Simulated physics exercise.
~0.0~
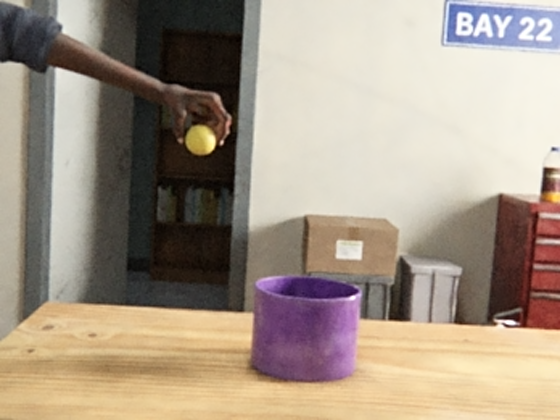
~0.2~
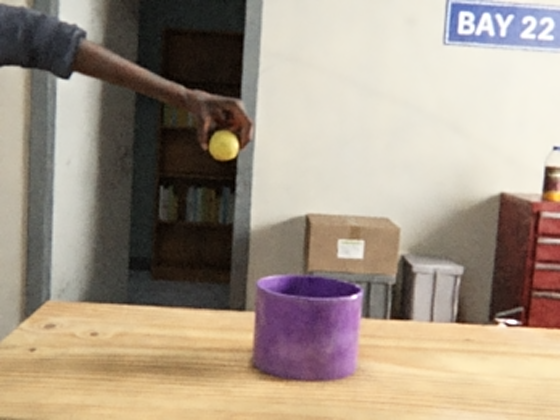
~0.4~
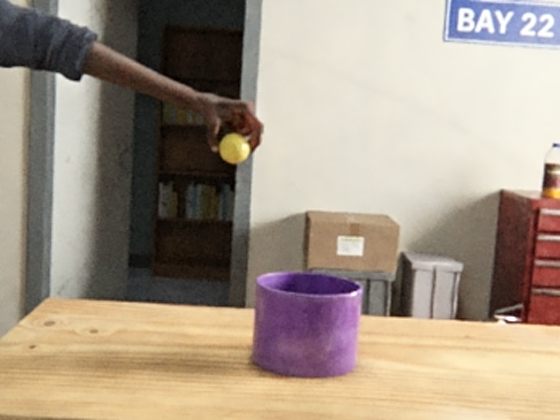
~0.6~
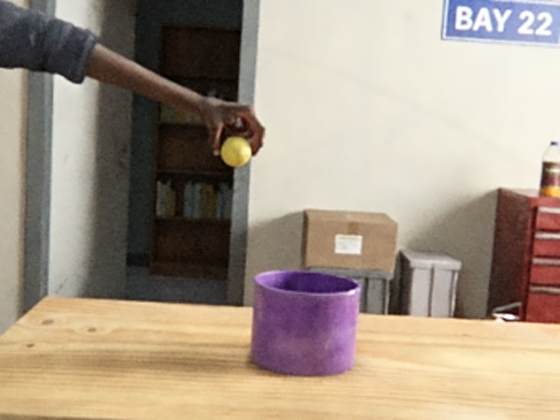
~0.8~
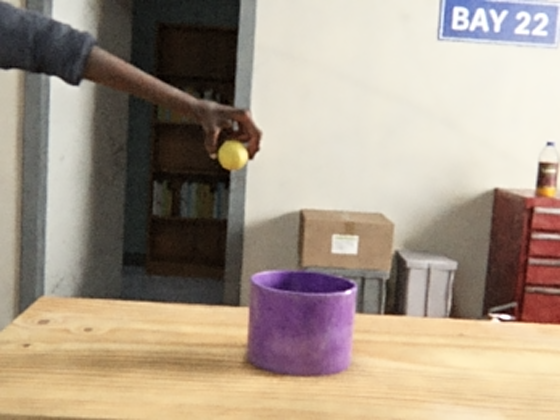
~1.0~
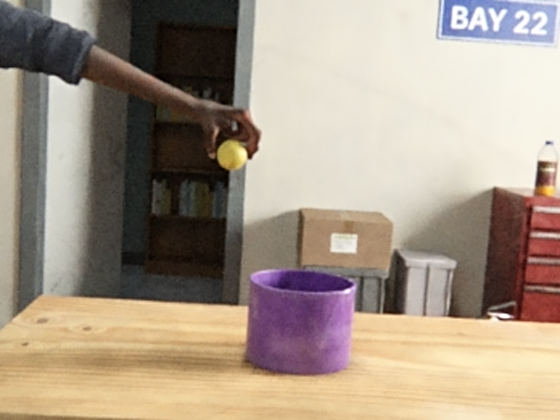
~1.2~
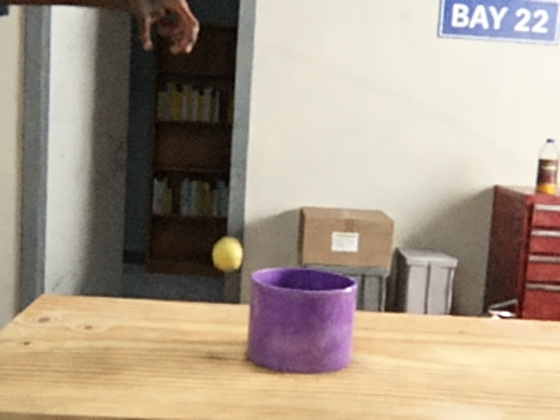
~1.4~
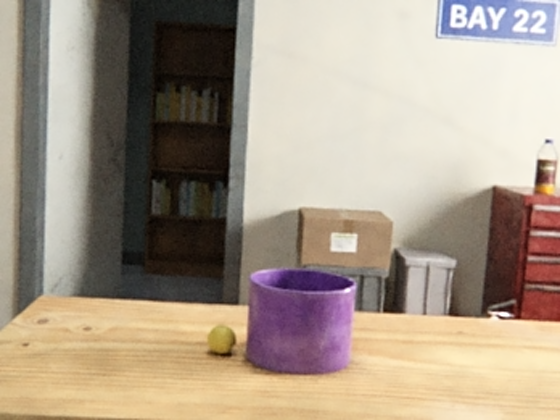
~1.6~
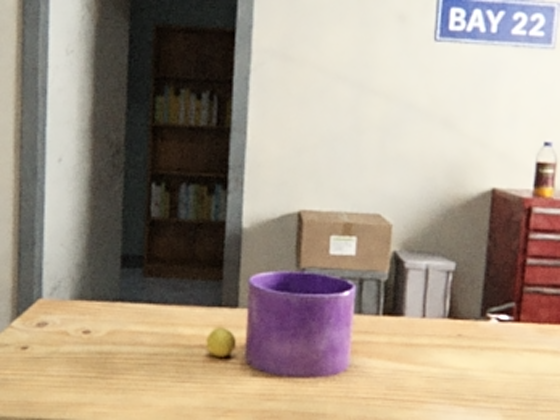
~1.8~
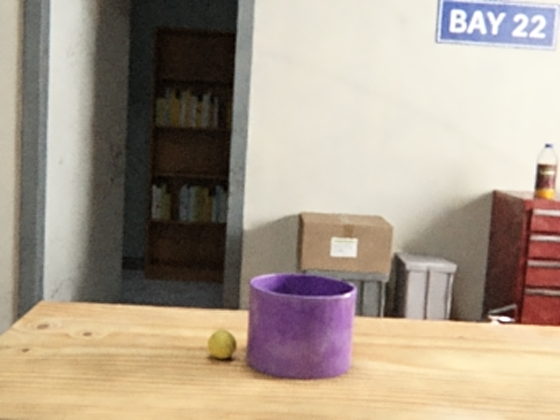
A yellow lemon drops from a hand and lands beside the purple bucket, outside it.
